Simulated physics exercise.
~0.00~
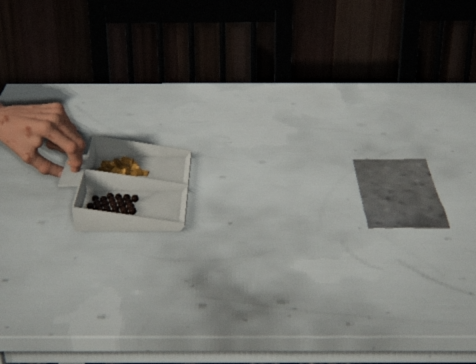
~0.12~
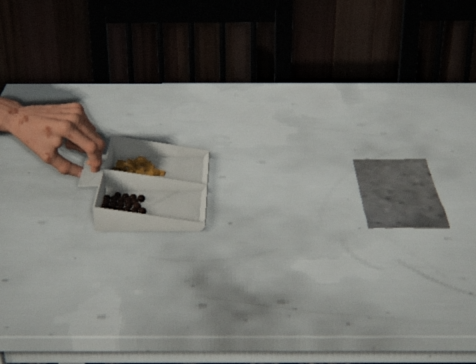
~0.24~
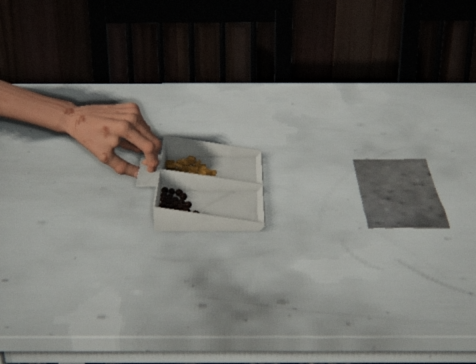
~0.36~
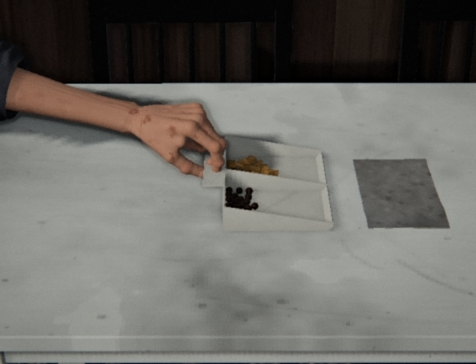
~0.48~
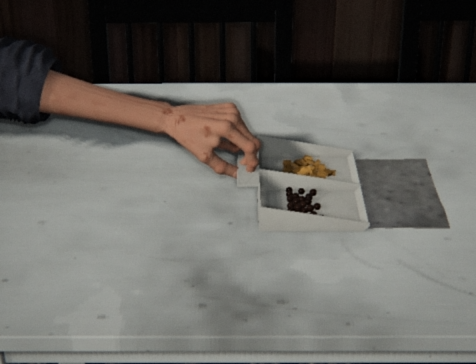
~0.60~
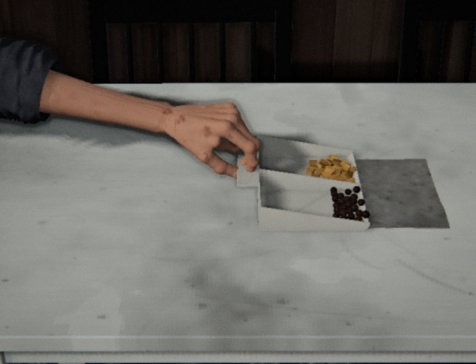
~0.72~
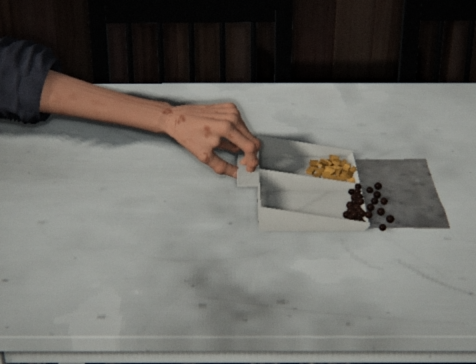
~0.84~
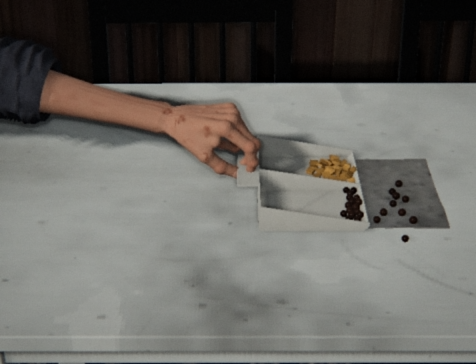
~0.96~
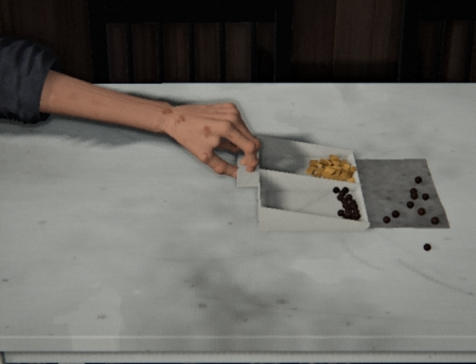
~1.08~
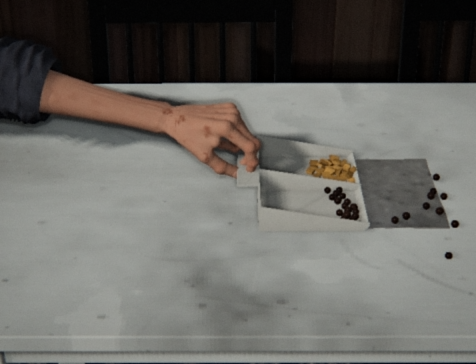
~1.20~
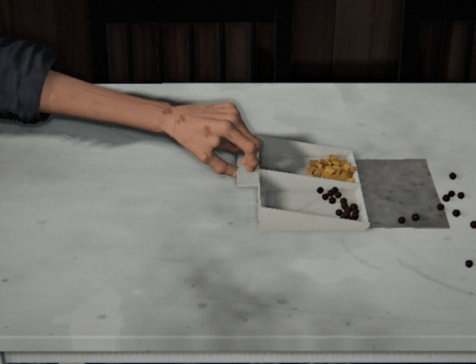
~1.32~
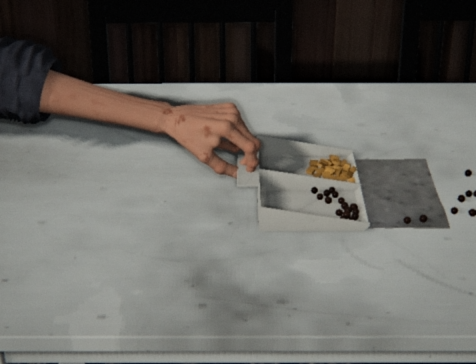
Hand sliding a divided white tray right across a marble table, dark beads spilling past its rim, yellow pieces staying inside.
